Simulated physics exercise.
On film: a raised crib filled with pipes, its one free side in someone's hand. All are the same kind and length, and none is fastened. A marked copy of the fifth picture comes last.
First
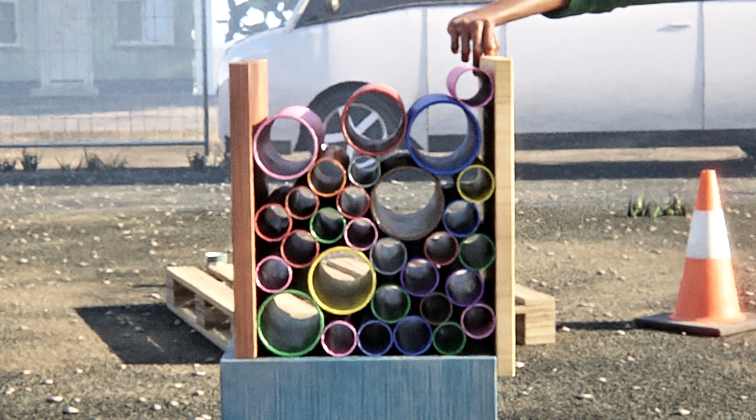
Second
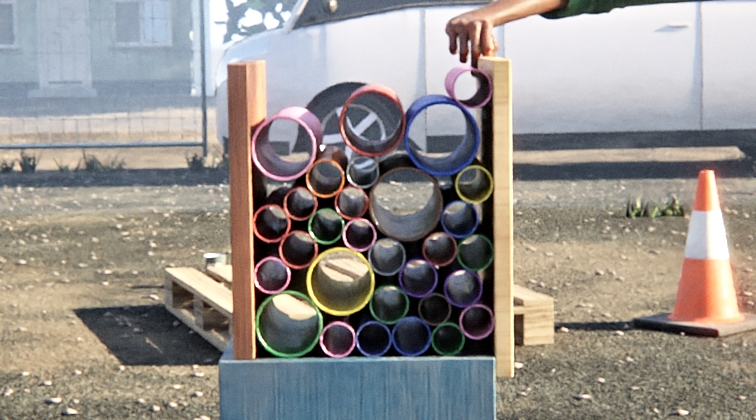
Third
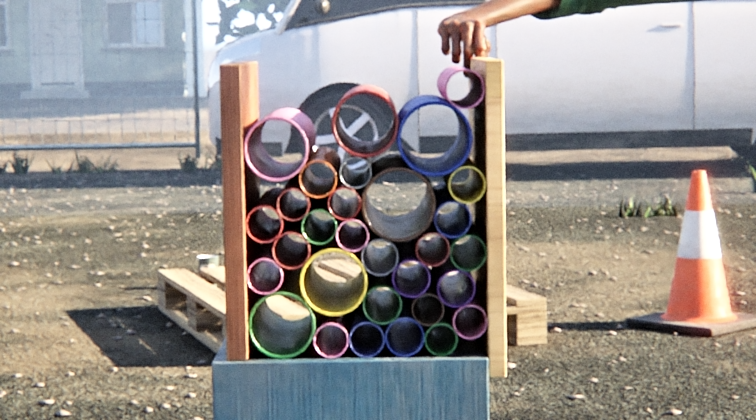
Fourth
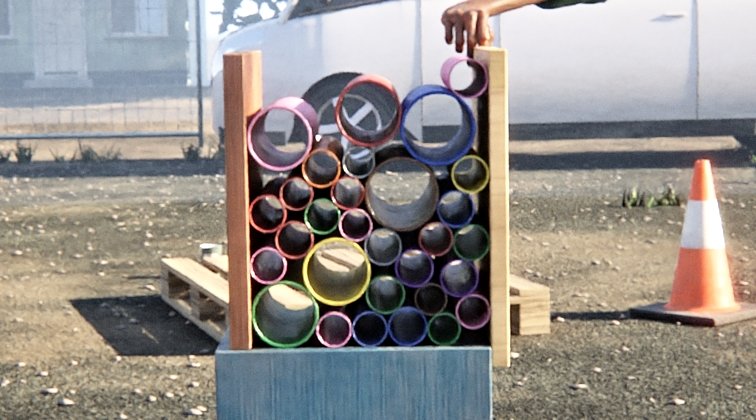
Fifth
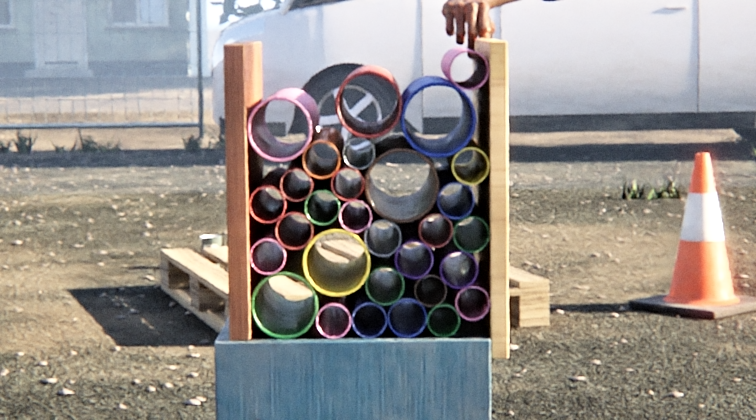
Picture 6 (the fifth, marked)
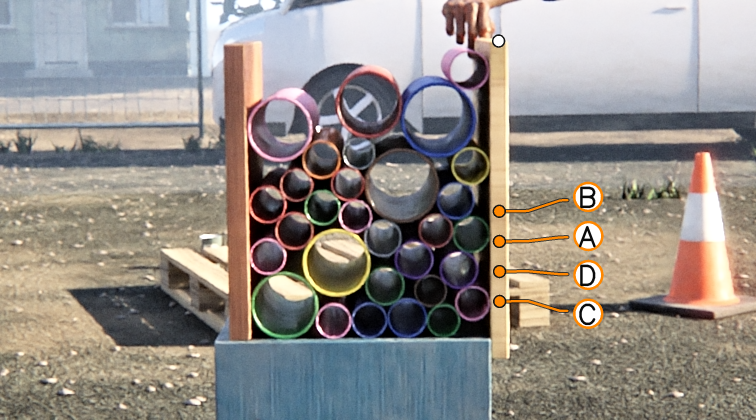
Colourful open-ended pipes fill a raised crib on a blue base, seen end-on at close range in a gravelly yard, with a white car and a wire fence behind. Pink, red and blue rings sit on top, yellow and green ones lower, between wooden side boards, beside pallets and an orange-and-white cone. A hand stays on the right board while the view shifts slightly, the pipes keeping their arrangement.
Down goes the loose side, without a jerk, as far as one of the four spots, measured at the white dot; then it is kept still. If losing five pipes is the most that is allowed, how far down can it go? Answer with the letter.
Lower it to A and no more.
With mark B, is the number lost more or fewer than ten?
At B, fewer than ten.
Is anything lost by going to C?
Yes.
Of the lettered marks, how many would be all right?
Two of the four.
On the marked copy, A at (500, 242); B at (500, 211); C at (500, 302); D at (500, 271); the white dot at (499, 41).
Taking A. A third of the way, top of the board (489, 125).
Two thirds of the way, top of the board (490, 217).
When it is over, top of the board (490, 241), five out over the board.
As for the rest, B four out over the board; C more than five out over the board; D more than five out over the board.
